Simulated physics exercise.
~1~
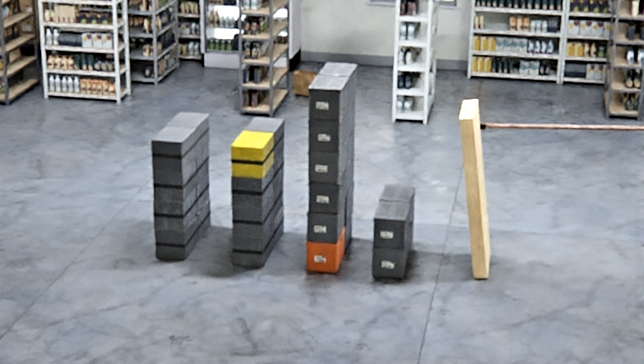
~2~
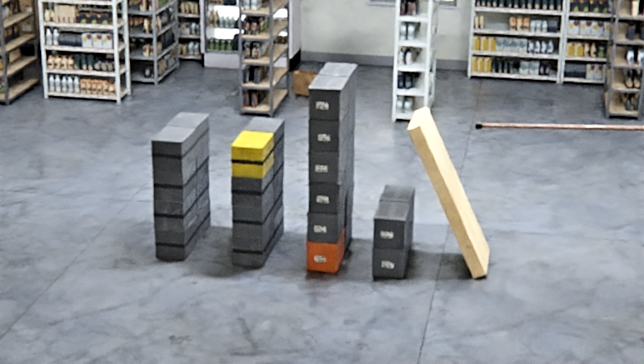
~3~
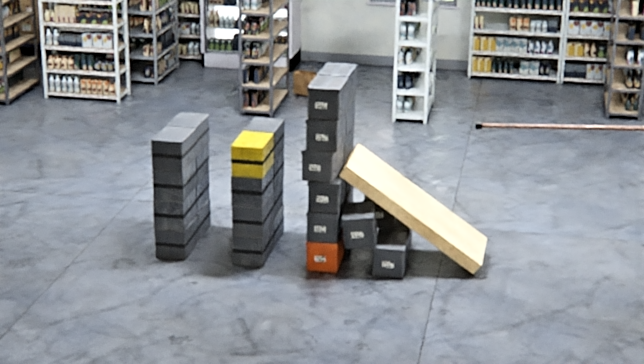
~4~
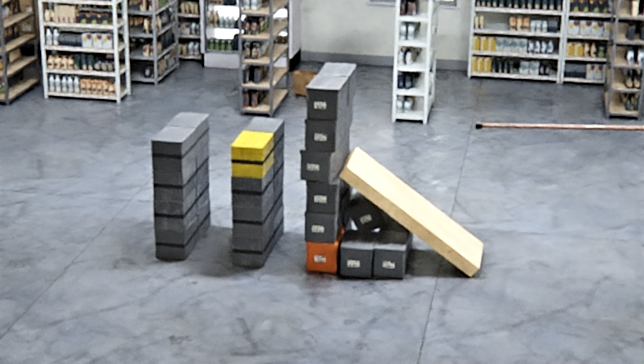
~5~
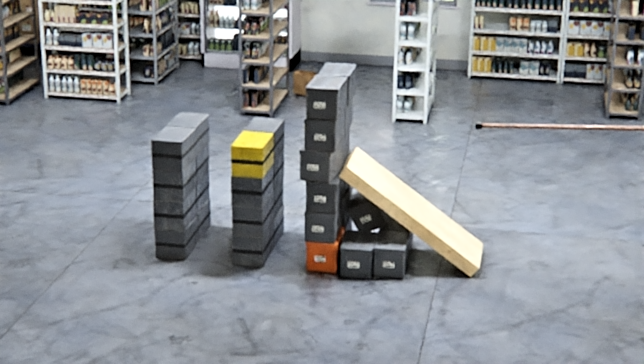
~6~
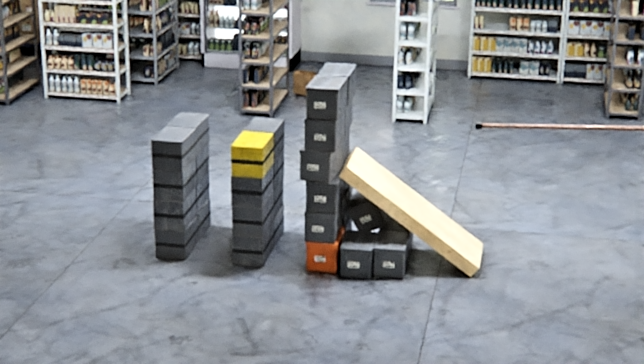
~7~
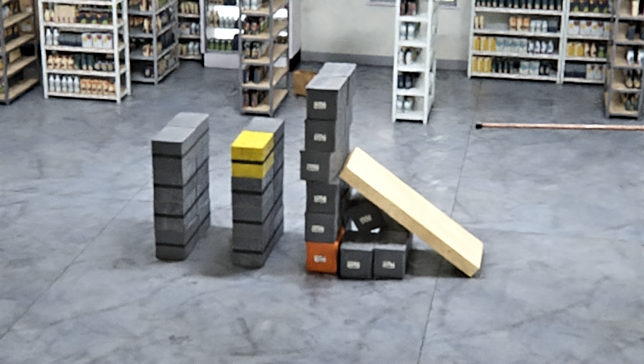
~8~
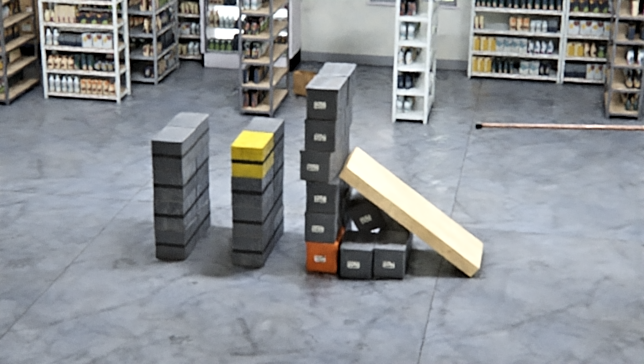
A wooden board tips left, shoves the short stack's totes over, and rests leaning above them.
